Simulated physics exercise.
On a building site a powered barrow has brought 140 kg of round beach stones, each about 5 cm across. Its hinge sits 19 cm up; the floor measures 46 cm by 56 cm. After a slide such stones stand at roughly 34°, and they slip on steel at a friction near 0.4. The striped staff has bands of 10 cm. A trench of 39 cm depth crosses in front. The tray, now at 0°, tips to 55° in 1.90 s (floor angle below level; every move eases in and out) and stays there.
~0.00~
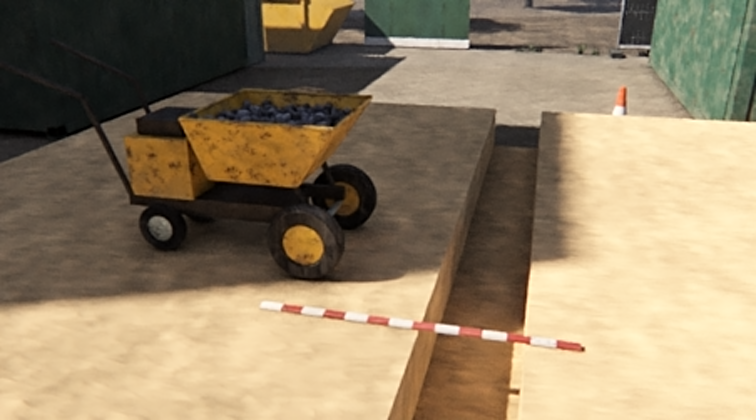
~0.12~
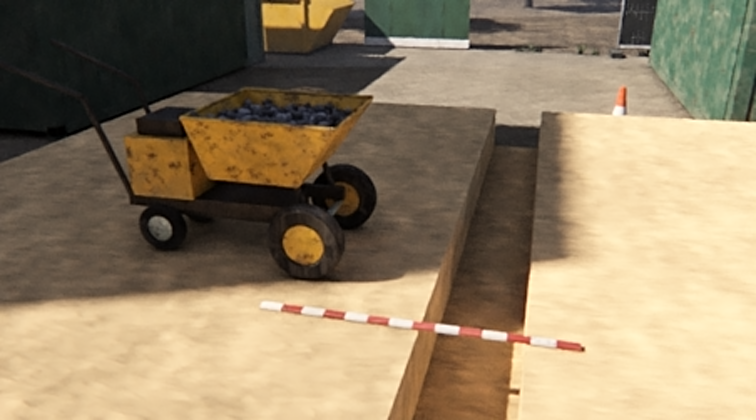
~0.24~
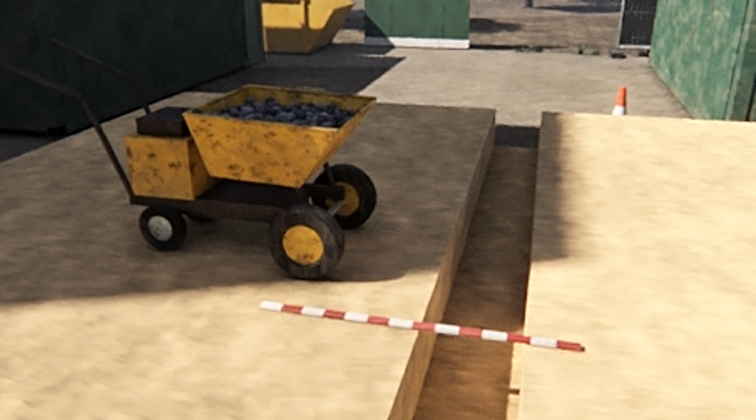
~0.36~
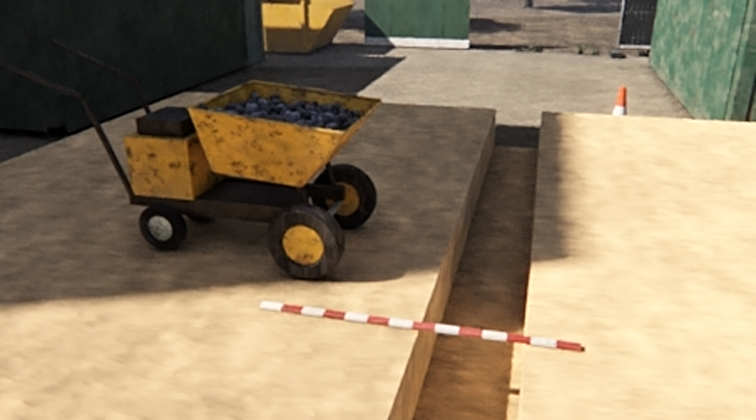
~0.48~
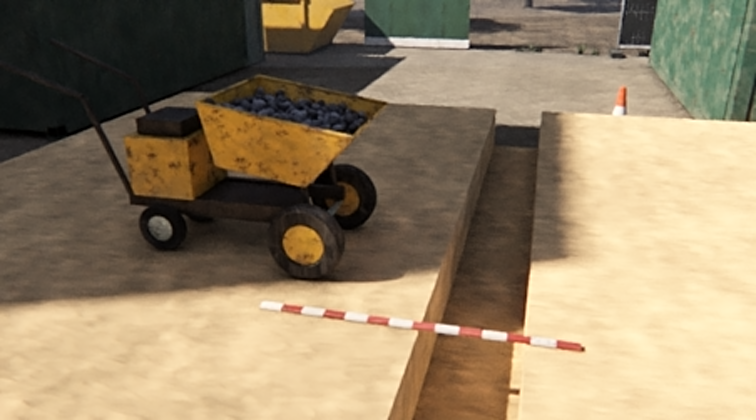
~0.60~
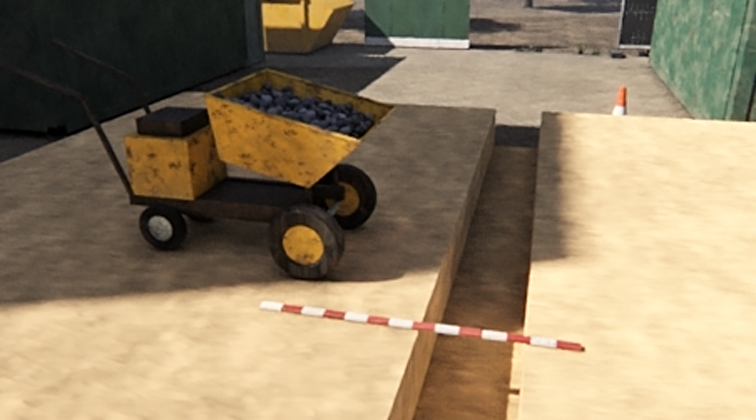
A yellow barrow's tray of dark stones slowly tilts down toward the right beside a trench.
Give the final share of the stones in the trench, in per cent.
Close to 50 in a hundred.
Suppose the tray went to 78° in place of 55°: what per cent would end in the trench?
Then about 100 per cent.
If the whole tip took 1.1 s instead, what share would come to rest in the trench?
In that case some 50 per cent.
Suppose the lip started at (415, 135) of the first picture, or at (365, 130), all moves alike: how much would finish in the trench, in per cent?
First some 25, then 50 per cent.
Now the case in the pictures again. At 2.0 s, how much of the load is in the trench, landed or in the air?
Some 15 per cent.
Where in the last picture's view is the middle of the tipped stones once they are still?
Near (477, 326).
After 1.4 s the floor is at 46°; 100 % in the tray; the foremost stones are at (412, 174).
After 2.0 s the floor is at 55°; 85 % in the tray, 1 % short of the trench, 14 % in the trench; the foremost stones are at (501, 315).
After 2.3 s the floor is at 55°; 71 % in the tray, 1 % short of the trench, 28 % in the trench; the foremost stones are at (519, 341).
After 4.3 s the floor is at 55°; 50 % in the tray, 50 % in the trench; the foremost stones are at (519, 343).
